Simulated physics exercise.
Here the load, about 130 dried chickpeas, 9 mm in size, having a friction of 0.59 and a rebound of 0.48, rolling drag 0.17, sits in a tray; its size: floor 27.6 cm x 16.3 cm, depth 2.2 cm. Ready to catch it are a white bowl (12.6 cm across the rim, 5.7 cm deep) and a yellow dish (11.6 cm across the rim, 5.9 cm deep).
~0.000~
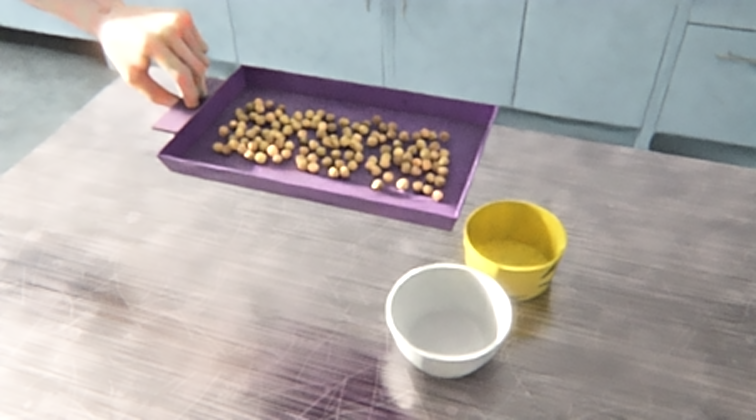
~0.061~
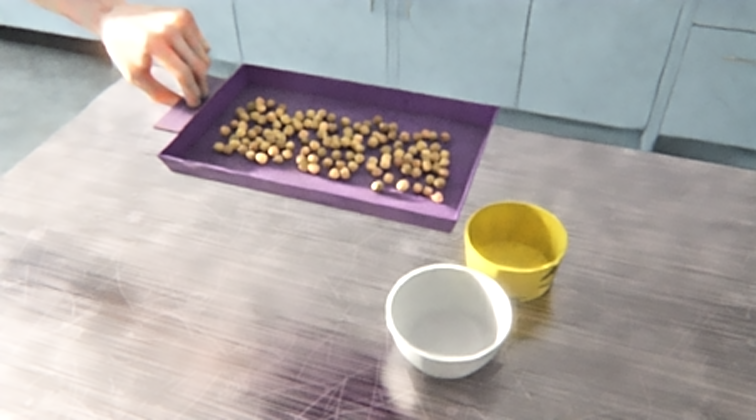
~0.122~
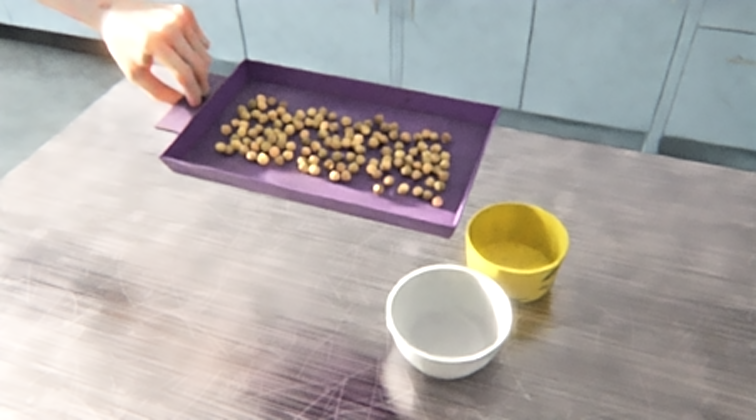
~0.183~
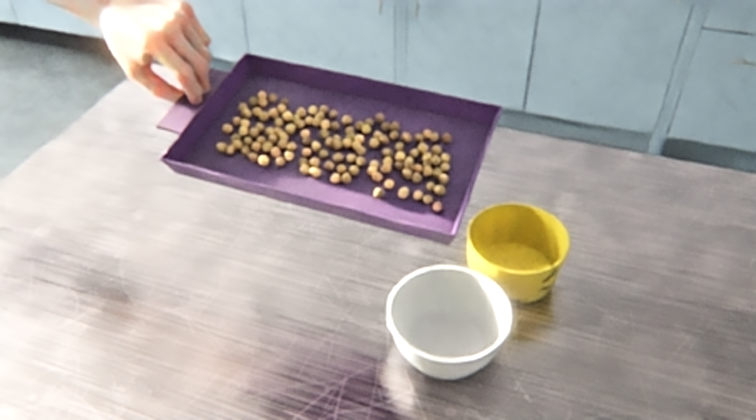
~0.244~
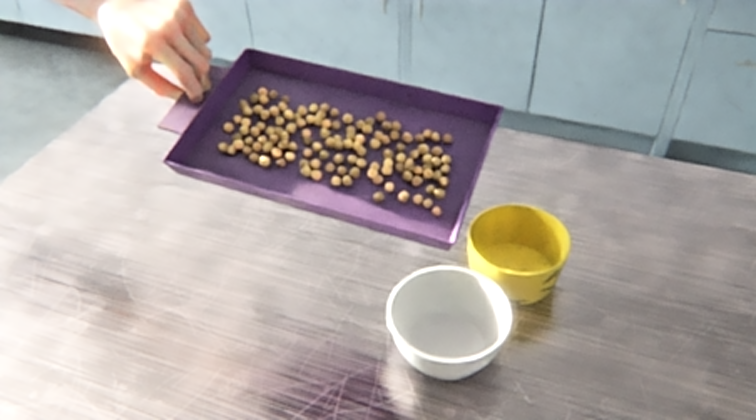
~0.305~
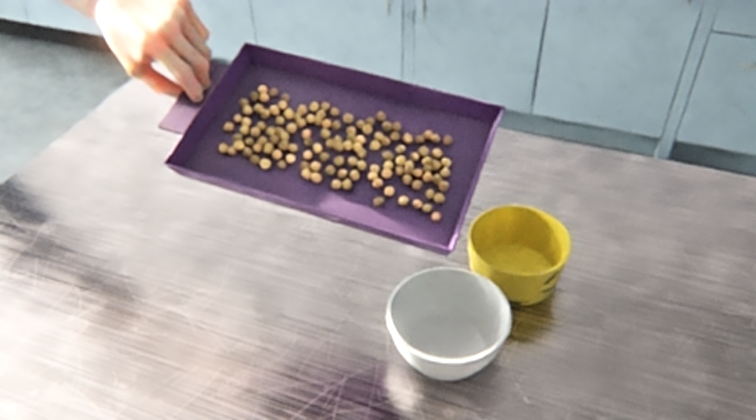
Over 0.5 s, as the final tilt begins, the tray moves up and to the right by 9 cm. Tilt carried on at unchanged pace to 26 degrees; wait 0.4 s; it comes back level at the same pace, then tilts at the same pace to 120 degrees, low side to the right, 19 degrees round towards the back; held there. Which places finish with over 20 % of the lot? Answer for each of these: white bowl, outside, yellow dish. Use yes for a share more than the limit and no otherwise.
White bowl: Yes; outside: Yes; yellow dish: No.
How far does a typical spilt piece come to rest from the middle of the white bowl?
10 cm.
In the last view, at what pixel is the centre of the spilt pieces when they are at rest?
Spill centre, last frame: Approx. (427, 285).
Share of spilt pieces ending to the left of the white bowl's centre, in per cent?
Share on that side: Approx. 100 %.
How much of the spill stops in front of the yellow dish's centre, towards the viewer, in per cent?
Roughly 100 per cent.
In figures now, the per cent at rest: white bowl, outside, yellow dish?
White bowl 55, outside 40, yellow dish 0.
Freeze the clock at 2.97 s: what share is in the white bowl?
Share at that time: Approx. 0 %.
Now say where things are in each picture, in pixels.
Tray at (298, 185); tilt 0 degrees; leading edge at (480, 156); middle of the load at (335, 144); white bowl at (449, 309); yellow dish at (515, 233), in the first picture.
Tray at (298, 187); tilt 1 degrees; leading edge at (480, 158); middle of the load at (336, 144), in the second picture.
Tray at (299, 191); tilt 4 degrees; leading edge at (481, 161); middle of the load at (337, 145), in the third picture.
Tray at (300, 196); tilt 8 degrees; low side front; leading edge at (481, 165); middle of the load at (338, 145), in the fourth picture.
Tray at (301, 201); tilt 11 degrees; low side front; leading edge at (481, 169); middle of the load at (338, 146), in the fifth picture.
Tray at (301, 205); tilt 15 degrees; low side front; leading edge at (480, 173); middle of the load at (339, 147); white bowl at (449, 311); yellow dish at (519, 238). It turns about 60 degrees a second, in the sixth picture.
Then, at 1.33 s, tilt 6 degrees; tray 100 %; middle of all pieces on or above the table near (335, 189).
After 2.18 s, tilt 39 degrees; tray 100 %; middle of all pieces on or above the table near (476, 199).
After 2.97 s, tilt 87 degrees; tray 95 %; middle of all pieces on or above the table near (429, 240).
After 3.72 s, tilt 120 degrees; outside 40 %, white bowl 55 %; middle of all pieces on or above the table near (436, 313).
At rest (4.0 s), tray 0 %, outside 40 %, yellow dish 0 %, white bowl 55 %.
